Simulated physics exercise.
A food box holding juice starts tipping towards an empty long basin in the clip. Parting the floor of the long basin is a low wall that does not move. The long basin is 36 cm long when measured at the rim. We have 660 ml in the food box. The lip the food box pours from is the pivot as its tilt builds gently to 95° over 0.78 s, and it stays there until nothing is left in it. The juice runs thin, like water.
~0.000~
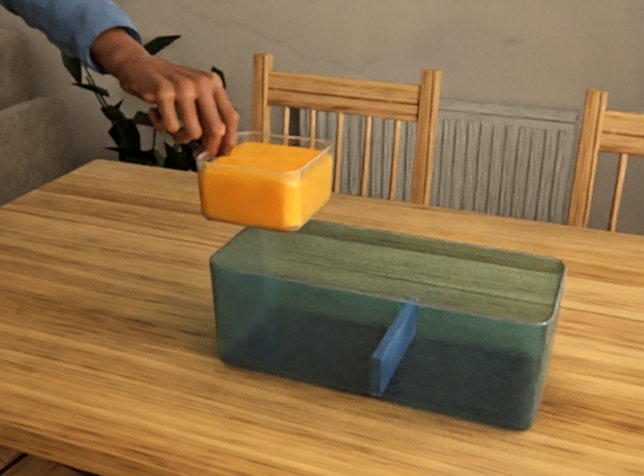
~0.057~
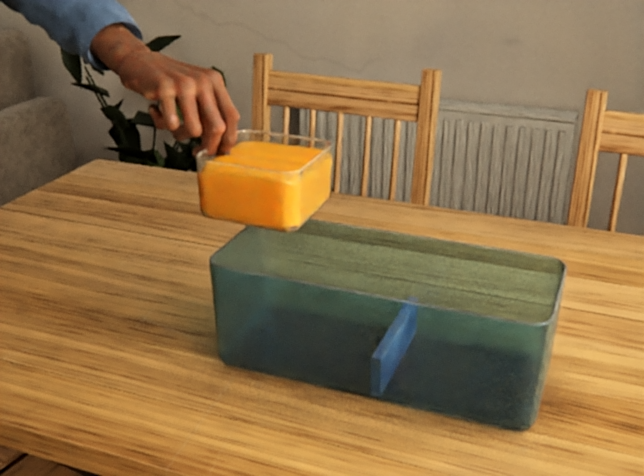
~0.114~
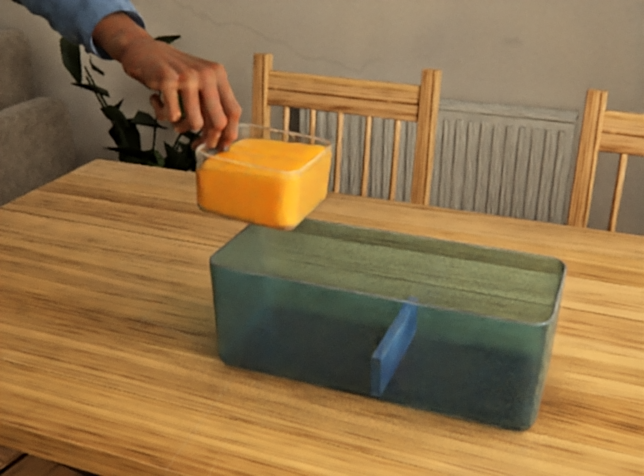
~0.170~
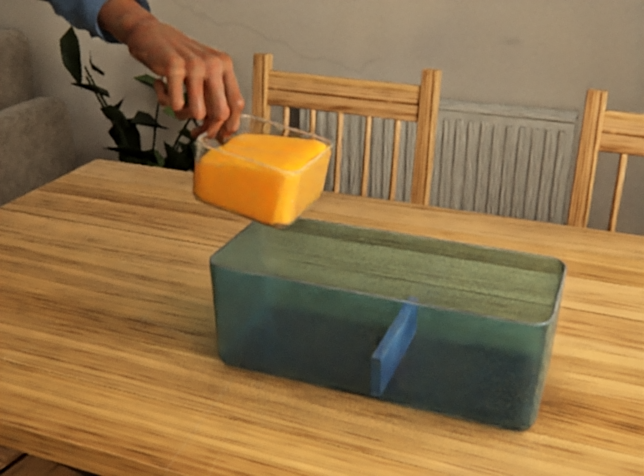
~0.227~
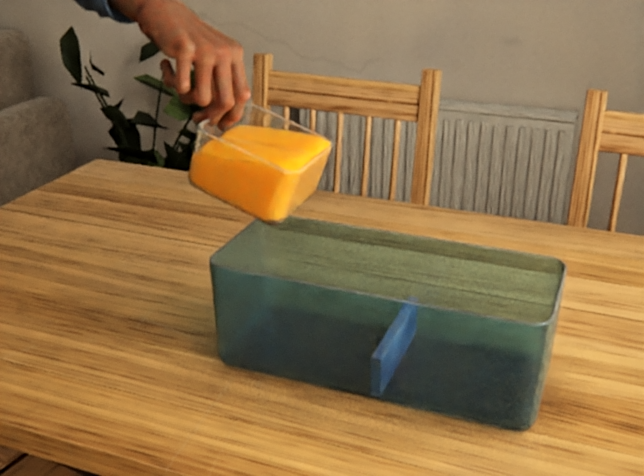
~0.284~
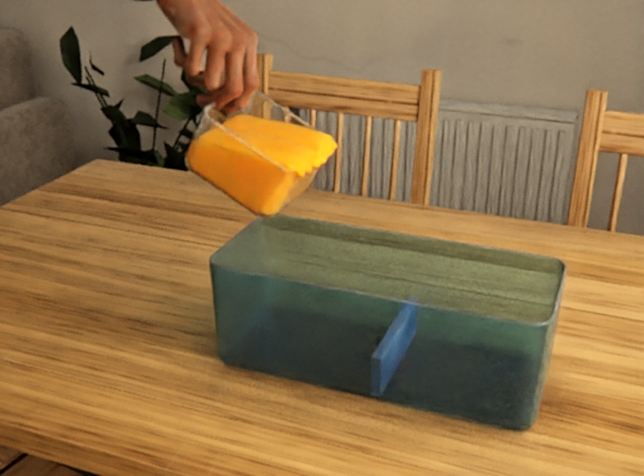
A hand holding a clear food box of orange juice above the left part of a long, bluish basin with a low blue wall inside gradually tilts it rightward, and the juice shifts up to the box's right rim.
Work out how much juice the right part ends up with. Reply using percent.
I would put it at 66 per cent.
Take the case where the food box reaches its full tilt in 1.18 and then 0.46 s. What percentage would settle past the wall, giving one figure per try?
Some 55 and 60 per cent, in that order.
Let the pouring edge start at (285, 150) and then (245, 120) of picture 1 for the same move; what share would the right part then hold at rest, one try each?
The first try gives around 20 percent, the second around 5 percent.
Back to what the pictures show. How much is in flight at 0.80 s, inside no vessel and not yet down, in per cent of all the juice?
Around 10 percent of it is airborne.
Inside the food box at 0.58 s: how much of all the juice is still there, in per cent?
Still held: Roughly 38 % of the total.
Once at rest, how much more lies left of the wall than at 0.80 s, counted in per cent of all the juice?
Roughly 16 per cent.
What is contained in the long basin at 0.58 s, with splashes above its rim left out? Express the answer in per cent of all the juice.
Around 18%.
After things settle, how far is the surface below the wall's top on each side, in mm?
Close to 40 mm left and close to 28 mm right.
Then, 0.58 s in, the tilt is 81° and 39 per cent is still to pour, 15 is left of the wall and 2 right of it.
Then, 0.80 s in, the tilt is 95° and 8 per cent is still to pour, 17 is left of the wall and 65 right of it.
Then, 1.03 s in, the tilt is 95° and 2 per cent is still to pour, 28 is left of the wall and 66 right of it.
Then, 1.28 s in, the tilt is 95° and 0 per cent is still to pour, 31 is left of the wall and 66 right of it.
Finally, 32 per cent lies left of the wall, 66 right of it and 2 outside.
